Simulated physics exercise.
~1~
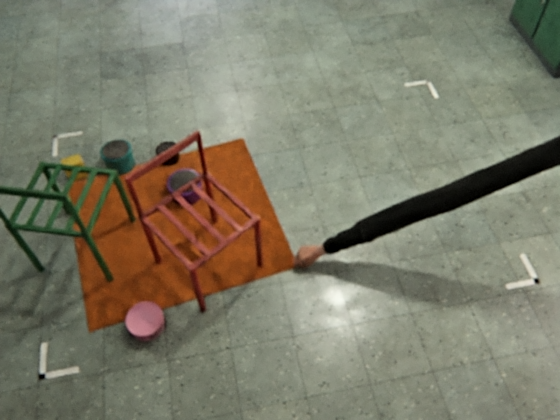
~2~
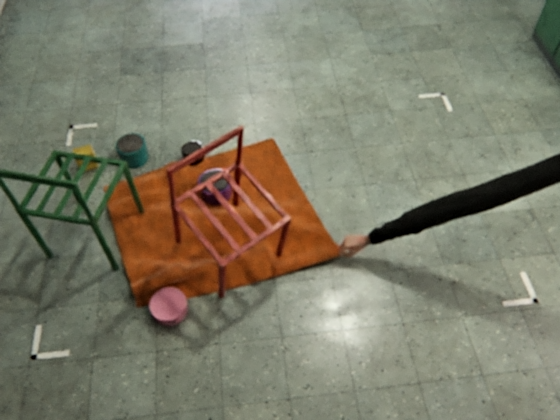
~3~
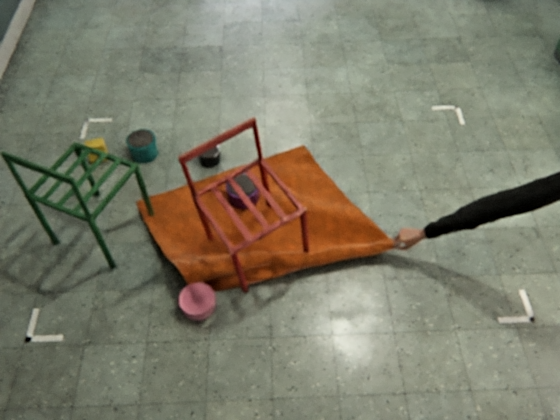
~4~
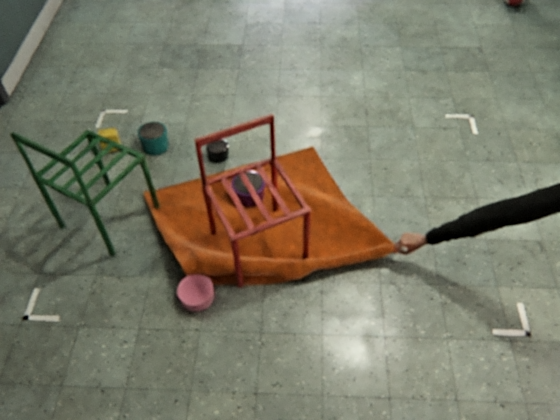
On a grey tiled hallway floor marked with white tape corners, seen from above by a slightly drifting camera, an orange mat lies with a red chair and a purple pot on it. A black pot sits by its far edge and a pink bucket by its near edge, while a green chair, teal pot and yellow object stand to the left. A dark-sleeved arm reaches in from the right and pulls the mat's corner rightward. The red chair rides along, turning slightly, and the purple pot, bucket and black pot shift too. Finally the mat rests rumpled, the hand still at its corner, the chair upright.
